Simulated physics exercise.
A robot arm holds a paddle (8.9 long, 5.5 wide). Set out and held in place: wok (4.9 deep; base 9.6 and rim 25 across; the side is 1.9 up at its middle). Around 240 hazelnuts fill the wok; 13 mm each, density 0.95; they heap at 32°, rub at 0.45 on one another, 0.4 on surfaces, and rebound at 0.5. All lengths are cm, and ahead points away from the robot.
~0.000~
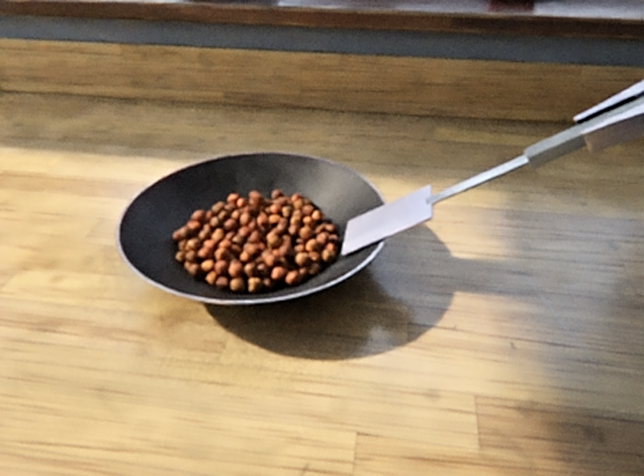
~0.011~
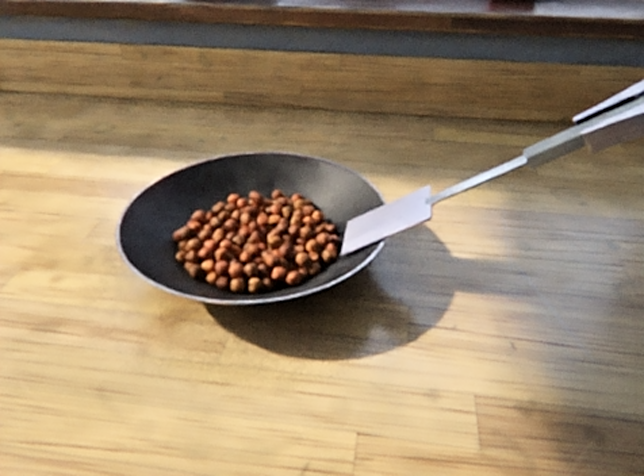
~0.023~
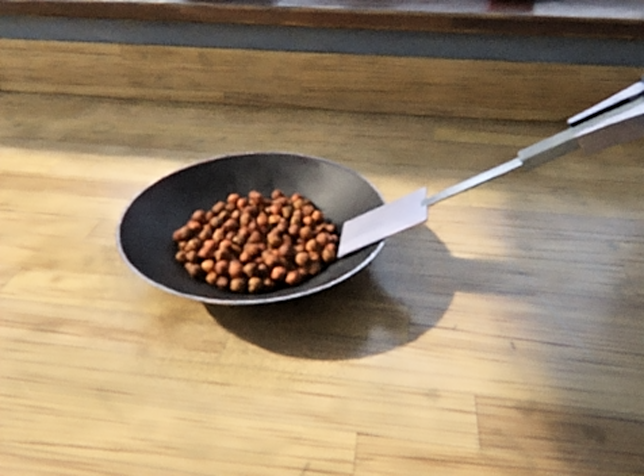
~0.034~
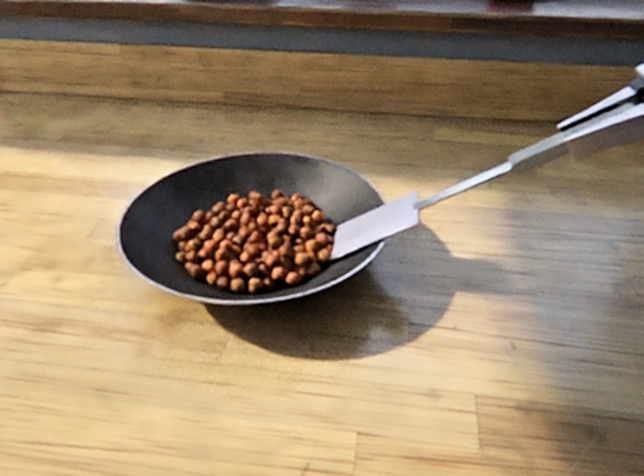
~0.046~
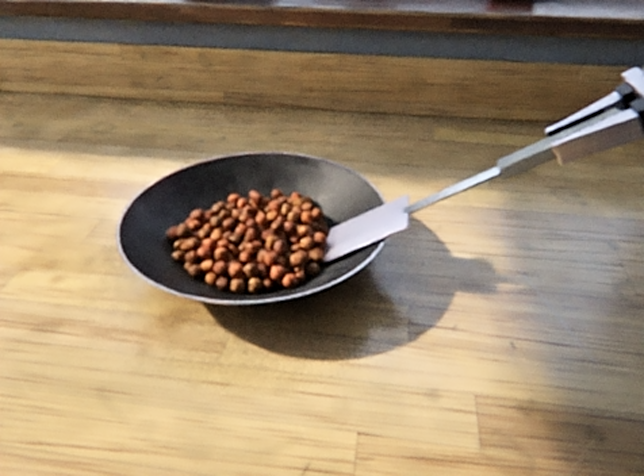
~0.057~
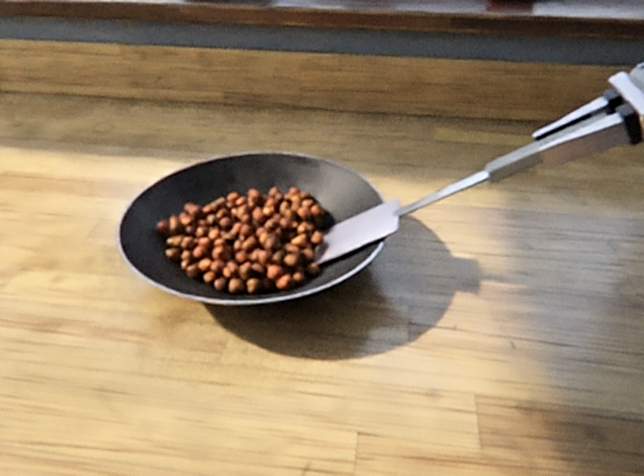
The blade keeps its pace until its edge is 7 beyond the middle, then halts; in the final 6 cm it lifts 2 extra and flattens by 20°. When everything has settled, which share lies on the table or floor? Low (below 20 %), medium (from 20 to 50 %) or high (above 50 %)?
Answer: Low; below 20 % of the hazelnuts finish on the table or floor.
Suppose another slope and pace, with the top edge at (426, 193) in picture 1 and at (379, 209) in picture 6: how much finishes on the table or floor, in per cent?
Some 25 per cent.
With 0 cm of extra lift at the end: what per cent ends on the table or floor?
About 5 per cent.
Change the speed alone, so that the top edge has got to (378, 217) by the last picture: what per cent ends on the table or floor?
Some 30 per cent.
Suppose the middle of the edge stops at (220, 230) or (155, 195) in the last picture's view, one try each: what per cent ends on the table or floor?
About 0 and 35 per cent.
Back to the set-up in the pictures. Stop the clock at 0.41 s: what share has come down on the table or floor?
Some 10 per cent.
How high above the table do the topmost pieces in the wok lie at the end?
Roughly 6.0 cm.
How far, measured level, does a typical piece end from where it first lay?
Some 4 cm.
After 0.12 s, sloping 33°, highest piece 6 above the table; 236 in the wok.
After 0.18 s, sloping 26°, highest piece 6 above the table; 234 in the wok, 2 on the blade or in flight.
After 0.41 s, sloping 13°, highest piece 6 above the table; 208 in the wok, 25 on the table or floor, 3 on the blade or in flight.
After 1.46 s, sloping 13°, highest piece 6 above the table; 207 in the wok, 29 on the table or floor.
At rest, 207 in the wok, 29 on the table or floor. That is 12 % on the table or floor.
